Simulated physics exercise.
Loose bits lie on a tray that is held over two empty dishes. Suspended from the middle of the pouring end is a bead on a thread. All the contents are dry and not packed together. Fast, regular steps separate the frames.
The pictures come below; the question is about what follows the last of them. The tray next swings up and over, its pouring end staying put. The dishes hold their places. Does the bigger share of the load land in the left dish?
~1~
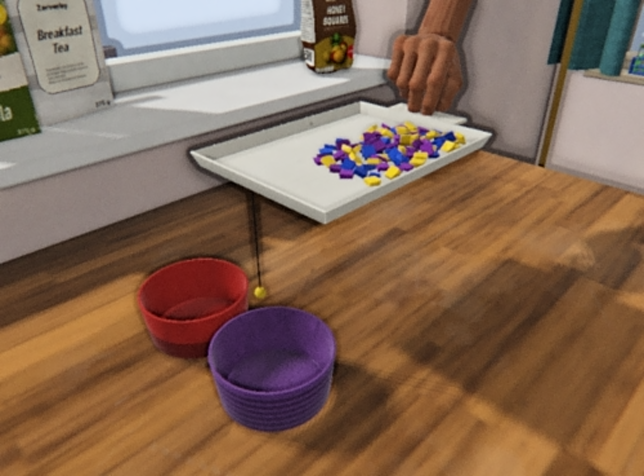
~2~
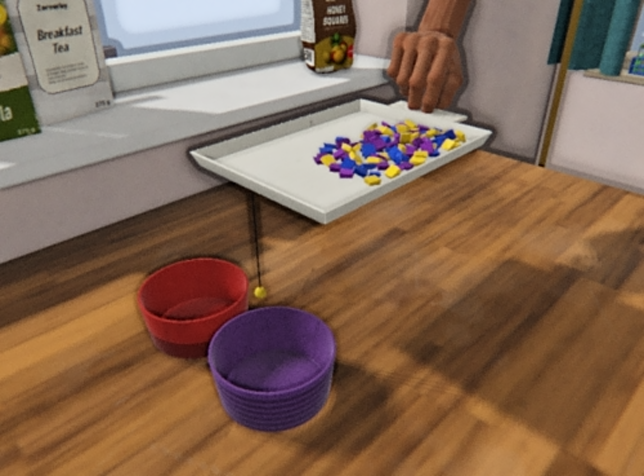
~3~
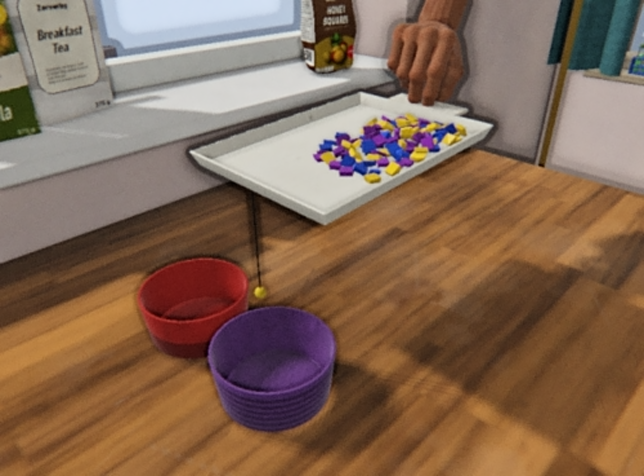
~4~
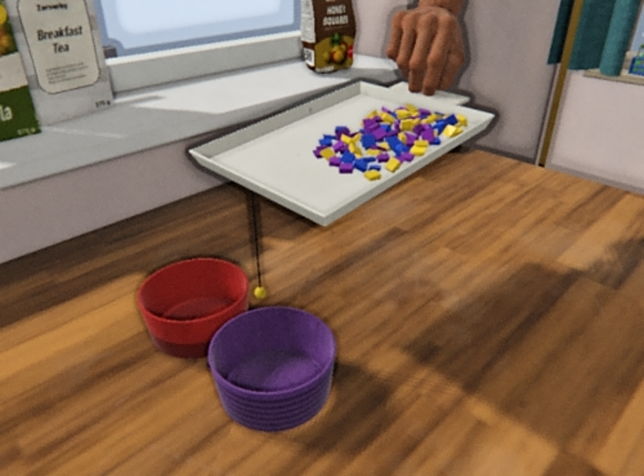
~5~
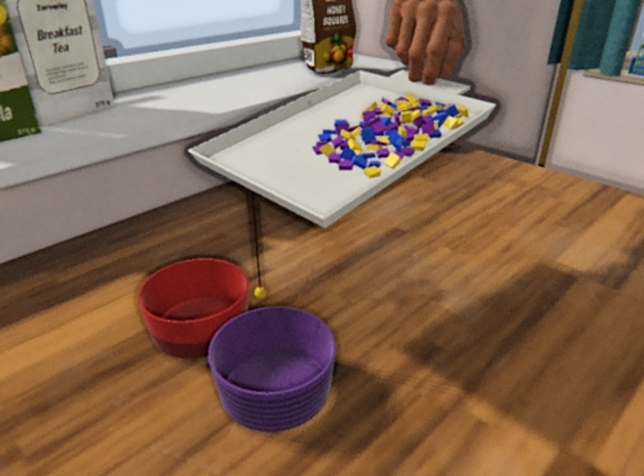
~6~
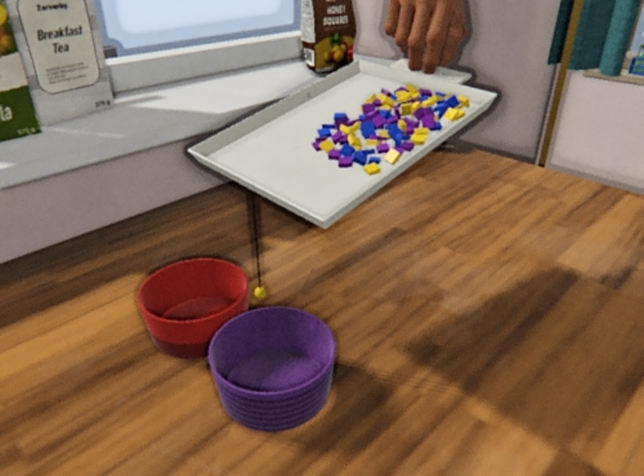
I'd say the right dish gets the lion's share of it.
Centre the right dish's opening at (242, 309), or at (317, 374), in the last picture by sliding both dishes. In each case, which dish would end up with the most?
With the dishes at the first place it's the right-side dish, and at the second it's the right-side dish.
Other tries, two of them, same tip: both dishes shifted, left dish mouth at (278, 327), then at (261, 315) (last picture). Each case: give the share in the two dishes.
The first yields 80 per cent and the second 70 per cent.
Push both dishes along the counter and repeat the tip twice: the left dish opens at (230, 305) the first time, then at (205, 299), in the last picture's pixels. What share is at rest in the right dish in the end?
In order, 70 % and 90 %.
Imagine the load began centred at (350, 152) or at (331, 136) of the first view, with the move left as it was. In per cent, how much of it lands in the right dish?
80 % and 70 %.
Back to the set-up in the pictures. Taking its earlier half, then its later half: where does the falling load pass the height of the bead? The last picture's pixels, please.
Around (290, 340), followed by around (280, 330).
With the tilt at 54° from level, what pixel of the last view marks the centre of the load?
Load centre: Approx. (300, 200).
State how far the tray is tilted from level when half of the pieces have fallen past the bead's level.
At roughly 85°.
Shortly afterwards, tray tipped steeply; the bulk on the tray; a little in the air.
Next, tray tipped right over; near a quarter on the tray; near two thirds in the right dish; a little outside both; near a quarter in the air.
Some moments later, tray tipped past a quarter turn; all but a few in the right dish; a little outside both.
In the end, tray tipped past a quarter turn; all but a few in the right dish; none at all in the left dish; a little outside both.
